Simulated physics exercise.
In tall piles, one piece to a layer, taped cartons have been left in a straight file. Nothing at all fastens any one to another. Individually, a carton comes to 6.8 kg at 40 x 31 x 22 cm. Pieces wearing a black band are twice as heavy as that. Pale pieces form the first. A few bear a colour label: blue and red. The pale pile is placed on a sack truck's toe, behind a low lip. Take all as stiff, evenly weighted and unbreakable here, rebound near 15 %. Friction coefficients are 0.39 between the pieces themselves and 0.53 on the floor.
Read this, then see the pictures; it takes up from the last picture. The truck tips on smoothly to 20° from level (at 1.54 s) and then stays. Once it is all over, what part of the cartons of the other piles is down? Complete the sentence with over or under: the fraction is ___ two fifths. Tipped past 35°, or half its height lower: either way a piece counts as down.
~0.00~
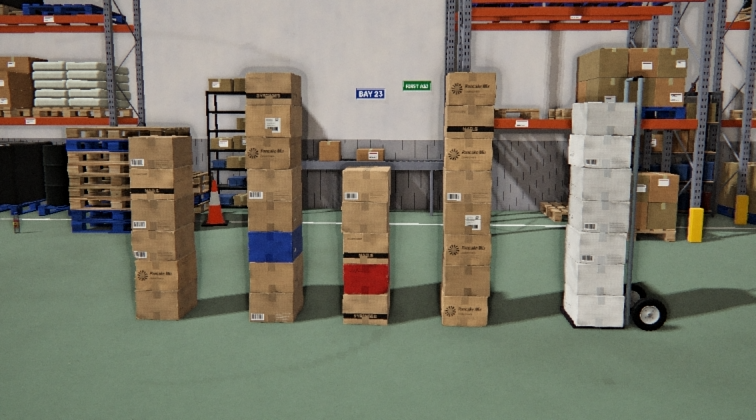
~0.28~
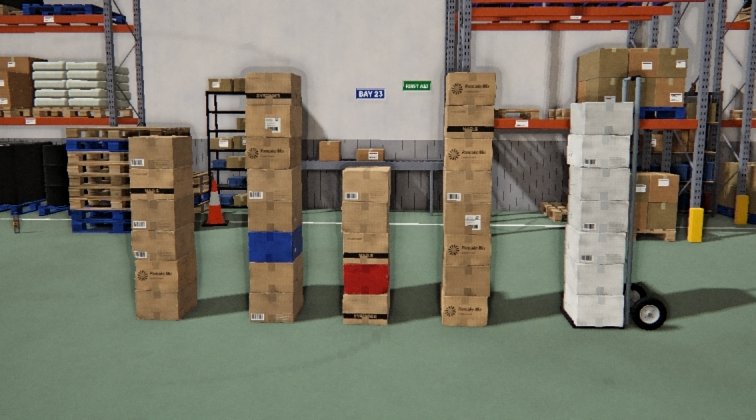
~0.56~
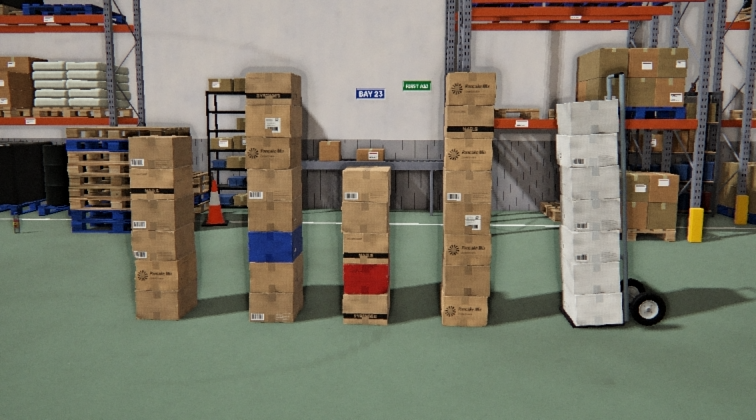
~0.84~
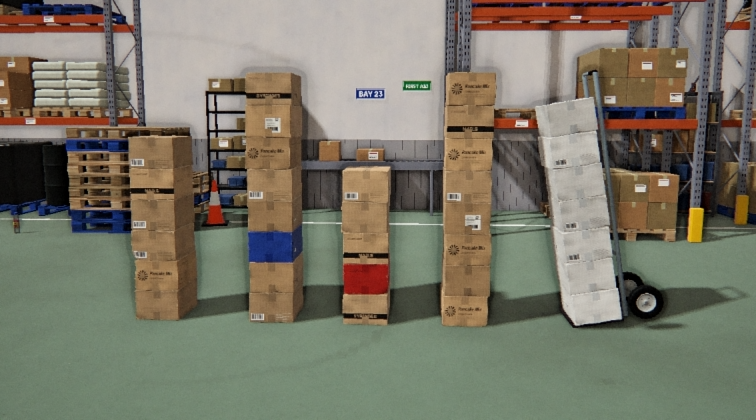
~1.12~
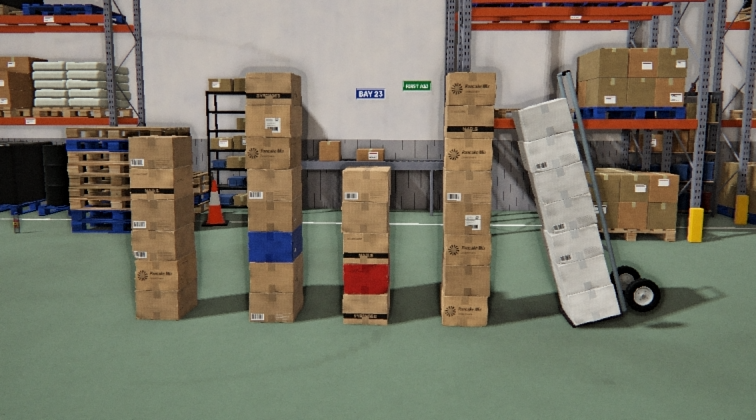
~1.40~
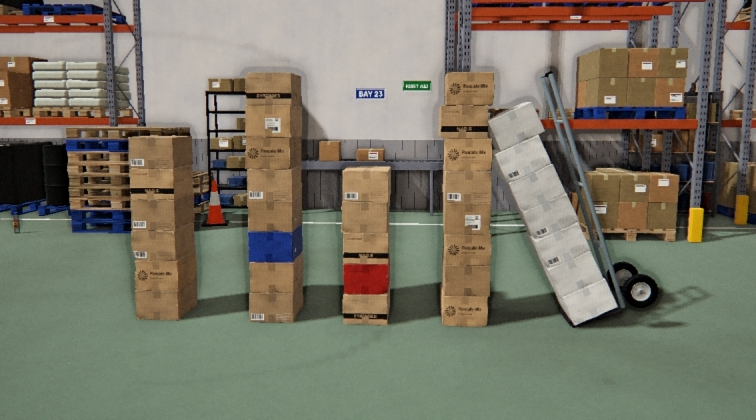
The fraction is over two fifths.
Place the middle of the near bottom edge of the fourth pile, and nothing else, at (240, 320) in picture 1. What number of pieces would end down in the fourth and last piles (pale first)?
Then fourth 7, last 6.
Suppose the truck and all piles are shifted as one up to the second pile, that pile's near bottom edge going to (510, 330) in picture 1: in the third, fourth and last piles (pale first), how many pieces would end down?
Pile by pile, you'd see third at 4, fourth at 8 and last at 6 down.
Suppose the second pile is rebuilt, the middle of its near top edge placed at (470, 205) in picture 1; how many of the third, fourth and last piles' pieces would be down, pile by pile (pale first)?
Pile by pile that makes third 1, fourth 0, last 0.
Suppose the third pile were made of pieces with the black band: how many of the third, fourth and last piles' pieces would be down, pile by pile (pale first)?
Third: 5; fourth: 8; last: 6.
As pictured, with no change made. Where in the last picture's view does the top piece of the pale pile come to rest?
Resting point in the last picture: Around (379, 232).
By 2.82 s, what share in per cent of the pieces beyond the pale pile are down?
30 per cent.
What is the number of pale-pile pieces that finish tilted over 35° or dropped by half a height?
7 of the pale pieces.
Around 2.18 s, 7 of the pale pile down; none of the 27 other cartons down, 7 disturbed.
Around 2.82 s, 7 of the pale pile down; 8 of the 27 other cartons down; red carton tipped 20°; blue carton tipped 6°.
Around 3.48 s, 7 of the pale pile down; 21 of the 27 other cartons down; red carton tipped 42°, 10 cm lower; blue carton tipped 42°, 12 cm lower.
Around 4.14 s, 7 of the pale pile down; 27 of the 27 other cartons down; red carton tipped 42°, 14 cm lower; blue carton tipped 40°, 23 cm lower.
Finally (6.6 s), 7 of the pale pile down; 27 of the 27 other cartons down; red carton tipped 42°, 14 cm lower; blue carton tipped 40°, 23 cm lower. That is 100 per cent. Seen by the last camera, middles, red carton near (307, 291), blue carton near (191, 271).
